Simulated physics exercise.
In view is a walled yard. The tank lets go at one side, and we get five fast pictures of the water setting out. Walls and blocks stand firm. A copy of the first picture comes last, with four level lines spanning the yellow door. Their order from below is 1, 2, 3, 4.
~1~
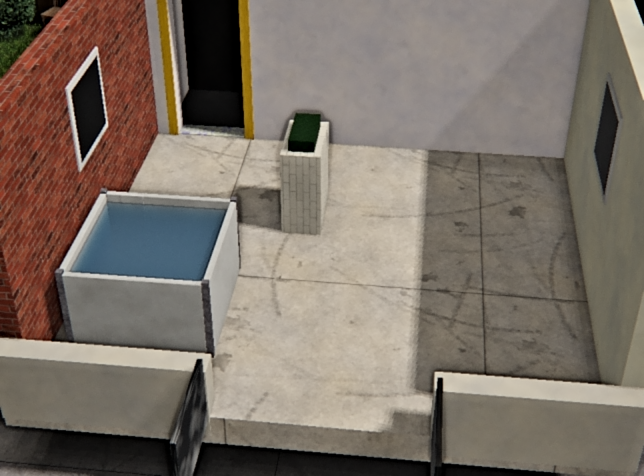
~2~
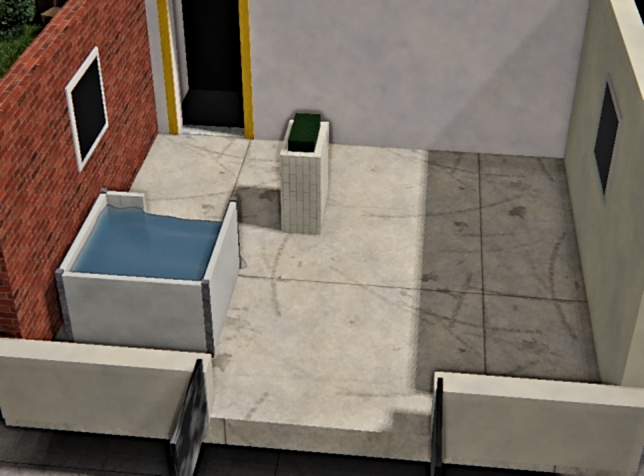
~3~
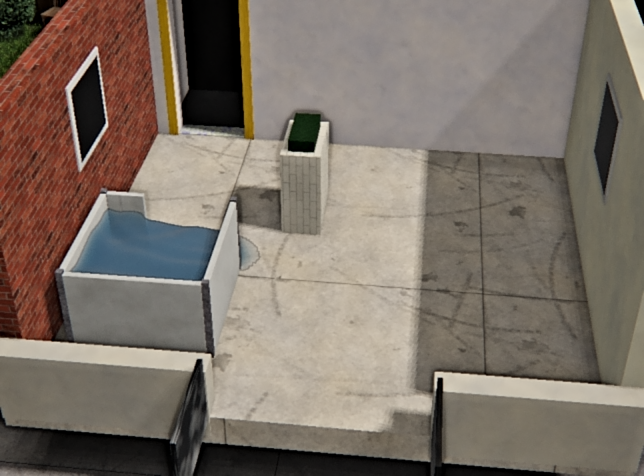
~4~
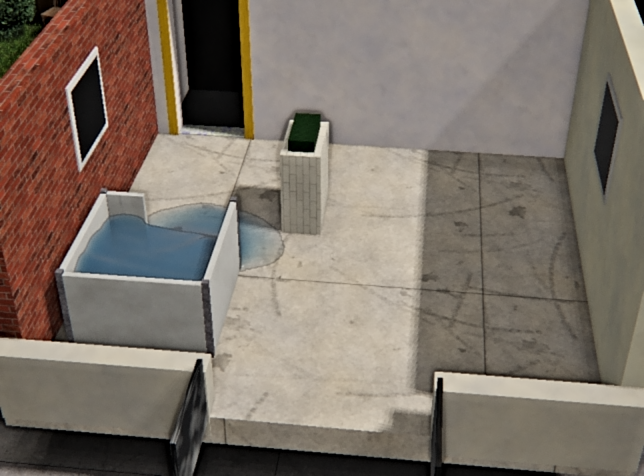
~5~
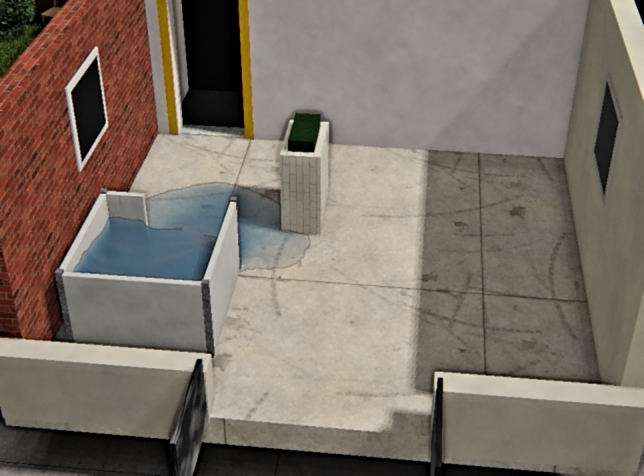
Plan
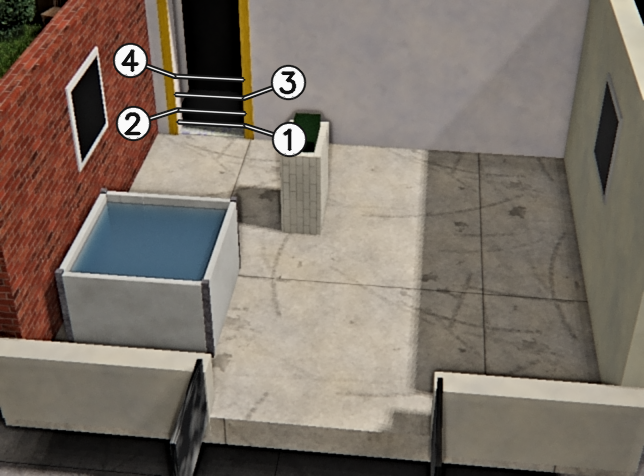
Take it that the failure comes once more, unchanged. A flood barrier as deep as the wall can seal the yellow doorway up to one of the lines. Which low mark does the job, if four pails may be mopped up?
The answer is mark 2.
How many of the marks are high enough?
Three of them.
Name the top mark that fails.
Here it is mark 1.
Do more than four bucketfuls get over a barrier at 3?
No, not at all.
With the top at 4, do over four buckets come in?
No, that is safe.
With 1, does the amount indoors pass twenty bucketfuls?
No, less.
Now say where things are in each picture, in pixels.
The first frame shows water in the tank at rest, its middle at (152, 242); foot of the yellow doorway at (212, 136); open gate at (322, 358).
In the second frame, water covers 1 % of the ground, its front hidden from here.
In the third frame, water covers 3 % of the ground, its front hidden from here.
In the fourth frame, 7 % of the ground under water, visible out to (275, 245).
In the fifth frame, 12 % of the ground under water, visible out to (236, 187).
In white, 1 at (211, 123); 2 at (210, 111); 3 at (209, 96); 4 at (208, 77); from the bottom up 1, 2, 3, 4.
Choosing 1, about 9 bucketfuls get in.
Choosing 2, a splash gets over, under a bucket.
Choosing 3, nothing gets over.
Choosing 4, nothing gets over.
